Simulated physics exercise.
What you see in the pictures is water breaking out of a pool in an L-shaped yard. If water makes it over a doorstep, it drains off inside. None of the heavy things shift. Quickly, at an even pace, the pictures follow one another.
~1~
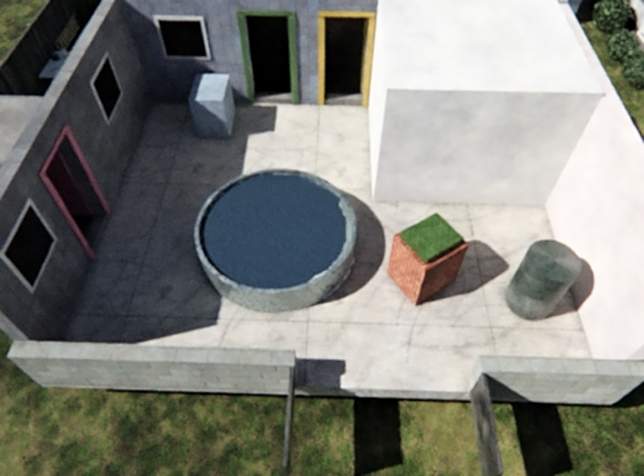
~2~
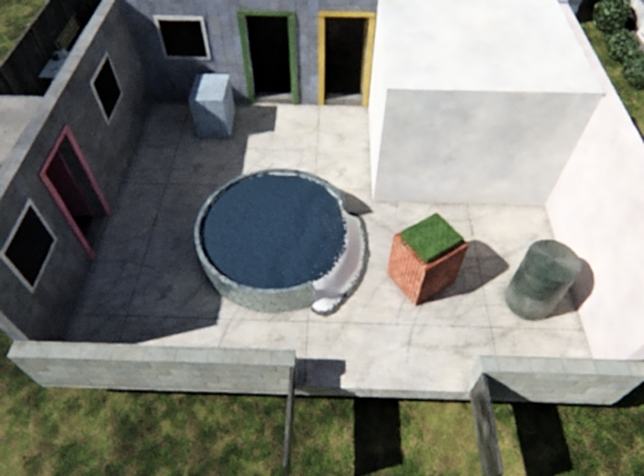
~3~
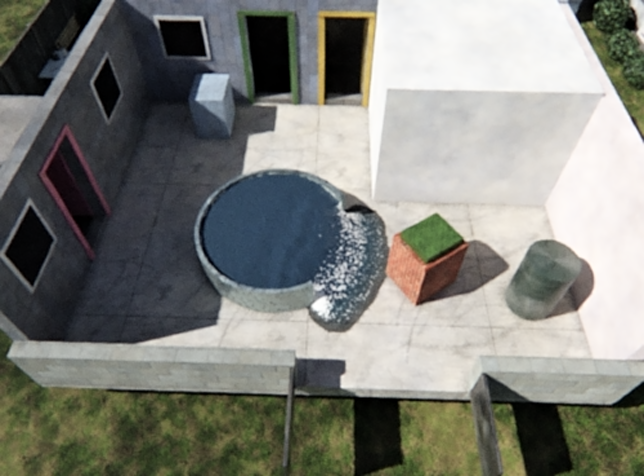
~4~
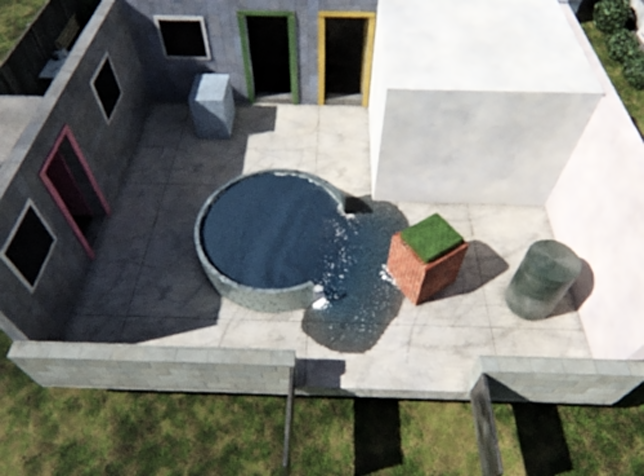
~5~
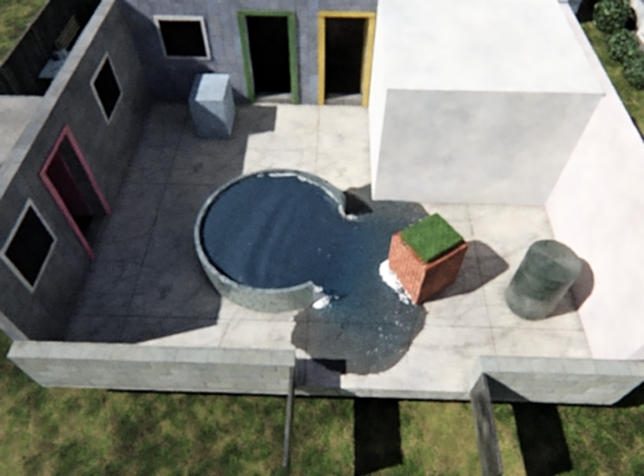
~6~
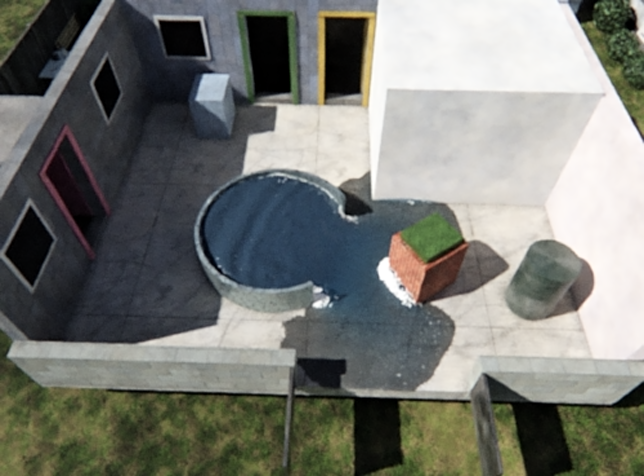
In the video, a round pool of dark water in a walled yard opens on its right side, and water pours out across the pale paving, spreading around a grass-topped brick block and toward the low front wall.
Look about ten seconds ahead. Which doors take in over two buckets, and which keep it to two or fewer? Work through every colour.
The green door keeps it to two or fewer; the yellow door keeps it to two or fewer; the pink door keeps it to two or fewer.
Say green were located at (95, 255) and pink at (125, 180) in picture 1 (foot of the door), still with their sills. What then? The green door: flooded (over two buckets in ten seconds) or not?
For the green door, it remains below.
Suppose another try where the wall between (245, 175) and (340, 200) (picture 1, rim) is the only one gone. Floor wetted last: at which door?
Answer: The pink one.
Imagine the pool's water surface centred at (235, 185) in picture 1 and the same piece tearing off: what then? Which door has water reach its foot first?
That would be the yellow-painted one, I think.
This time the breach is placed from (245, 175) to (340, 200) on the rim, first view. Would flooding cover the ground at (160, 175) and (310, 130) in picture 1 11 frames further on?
Point one not reached; point two reached.
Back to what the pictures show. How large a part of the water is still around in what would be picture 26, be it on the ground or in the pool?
Roughly 82 parts in a hundred.
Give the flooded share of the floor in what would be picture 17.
Roughly 30 percent, I reckon.
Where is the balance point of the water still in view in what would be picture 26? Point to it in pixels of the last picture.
The water's middle lies around (387, 262).
A moment on, water covers 25 % of the floor; the green door not reached, the yellow door not reached, the pink door not reached.
Next, water covers 30 % of the floor; the green door not reached, the yellow door not reached, the pink door not reached.
Then, water covers 30 % of the floor; the green door not reached, the yellow door not reached, the pink door not reached.
Later, water covers 35 % of the floor; the green door not reached, the yellow door not reached, the pink door not reached.
In the end, water covers 55 % of the floor; the green door not reached, the yellow door not reached, the pink door not reached.
